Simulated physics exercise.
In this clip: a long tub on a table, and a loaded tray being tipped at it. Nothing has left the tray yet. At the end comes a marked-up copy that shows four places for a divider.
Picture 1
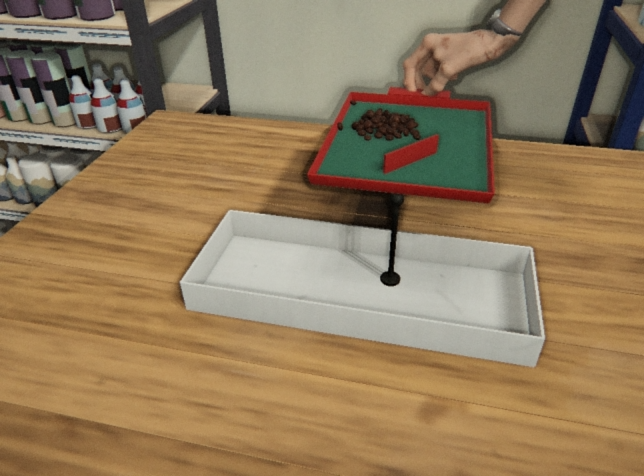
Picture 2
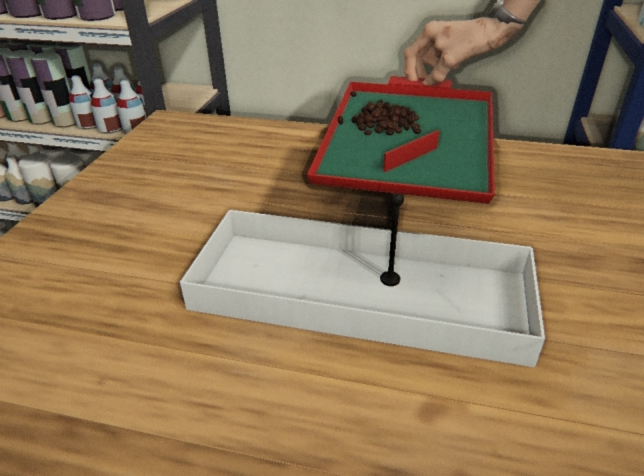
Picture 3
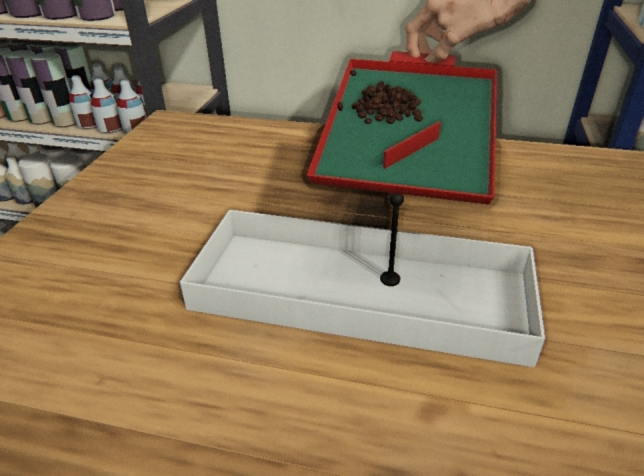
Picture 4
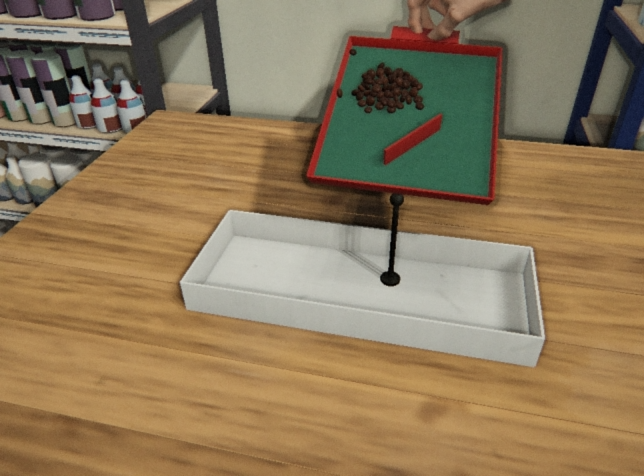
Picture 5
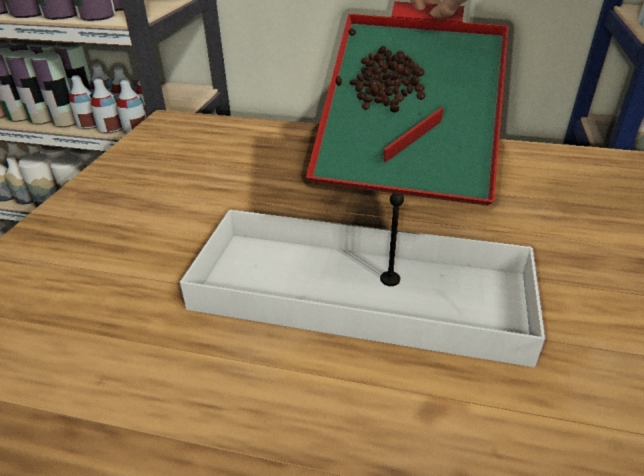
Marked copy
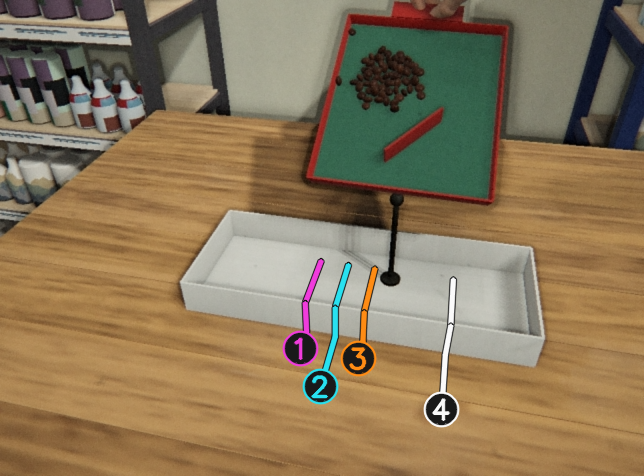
A hand lifting the back edge of a green tray with red rims, tilting its brown pile above a long white tub.
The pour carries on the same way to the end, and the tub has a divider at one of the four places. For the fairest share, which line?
Choose 2.
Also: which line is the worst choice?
That would be 4.
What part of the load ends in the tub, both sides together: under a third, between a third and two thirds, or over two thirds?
It is over two thirds.
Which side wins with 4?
Left.
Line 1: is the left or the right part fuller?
The right side.
On the marked copy, line 1 crosses the front rim at (305, 301); line 2 crosses the front rim at (335, 306); line 3 crosses the front rim at (364, 311); line 4 crosses the front rim at (450, 324).
Choosing 1, of what is caught, a small share on the left of the divider, the bulk on the right.
Choosing 2, of what is caught, close to half on the left of the divider, close to half on the right.
Choosing 3, of what is caught, the bulk on the left of the divider, close to a quarter on the right.
Choosing 4, of what is caught, the whole lot on the left of the divider, none at all on the right.
